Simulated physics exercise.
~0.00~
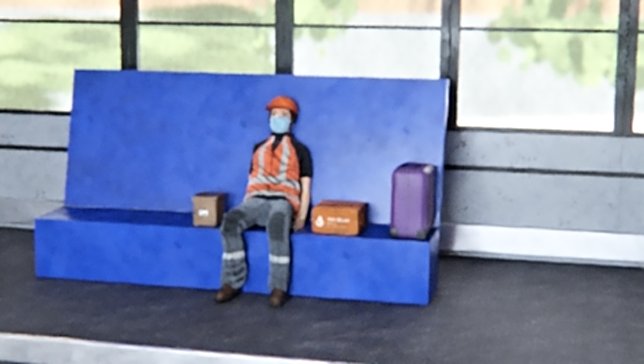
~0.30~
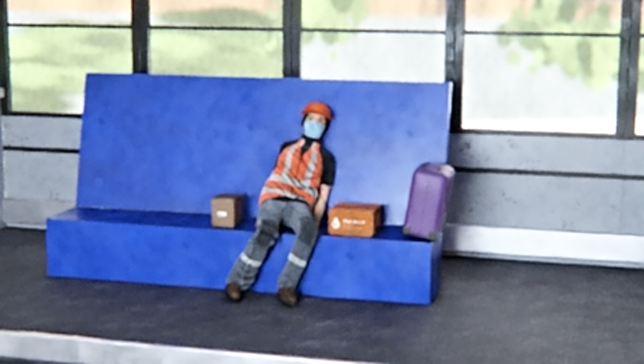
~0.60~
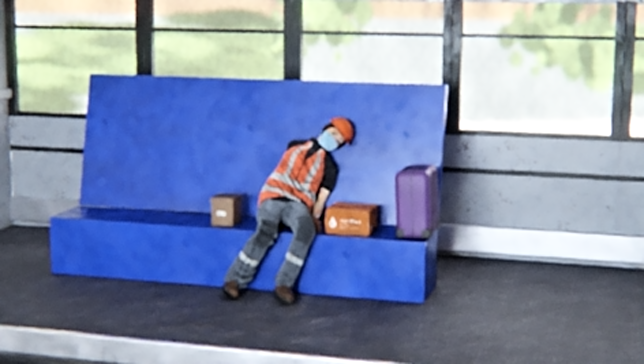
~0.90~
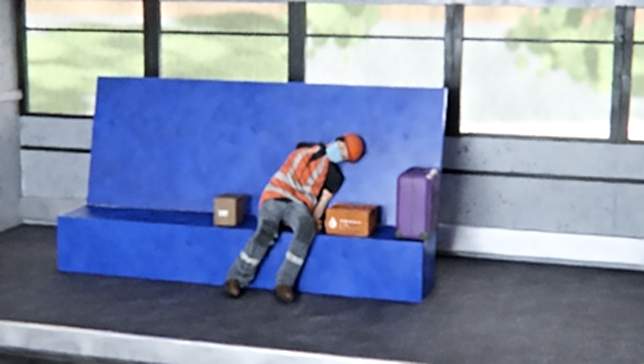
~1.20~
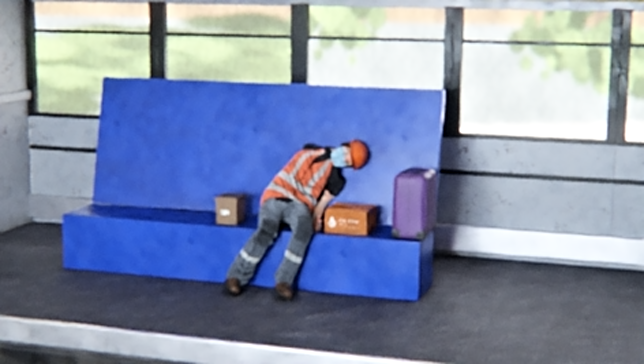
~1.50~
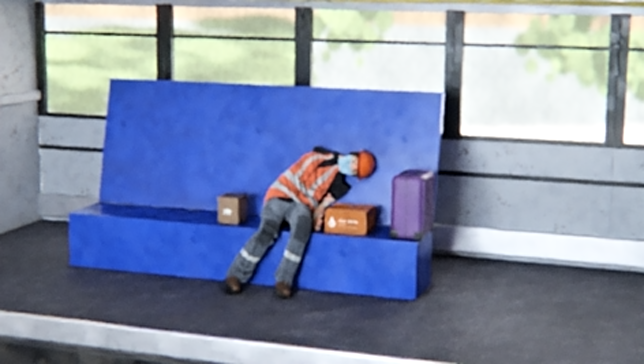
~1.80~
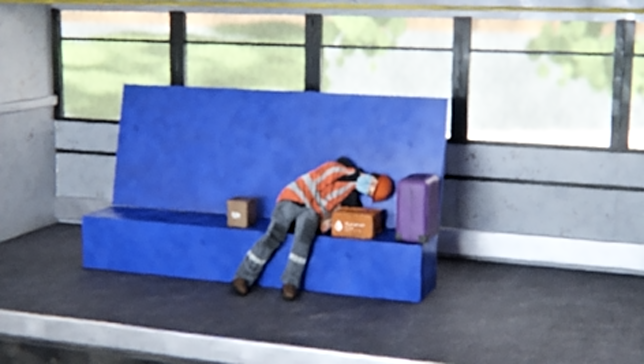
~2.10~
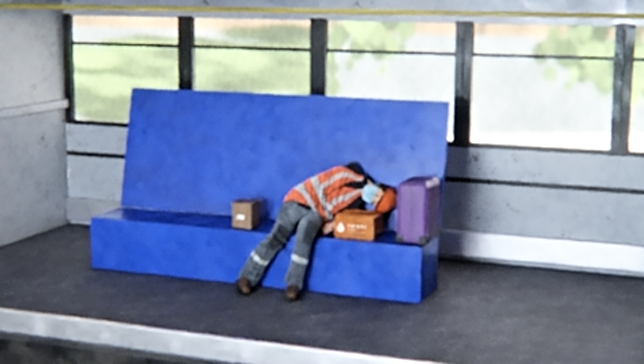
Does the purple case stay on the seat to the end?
Yes, it stays on. It leans briefly early on, then stands upright again near the right end of the seat.
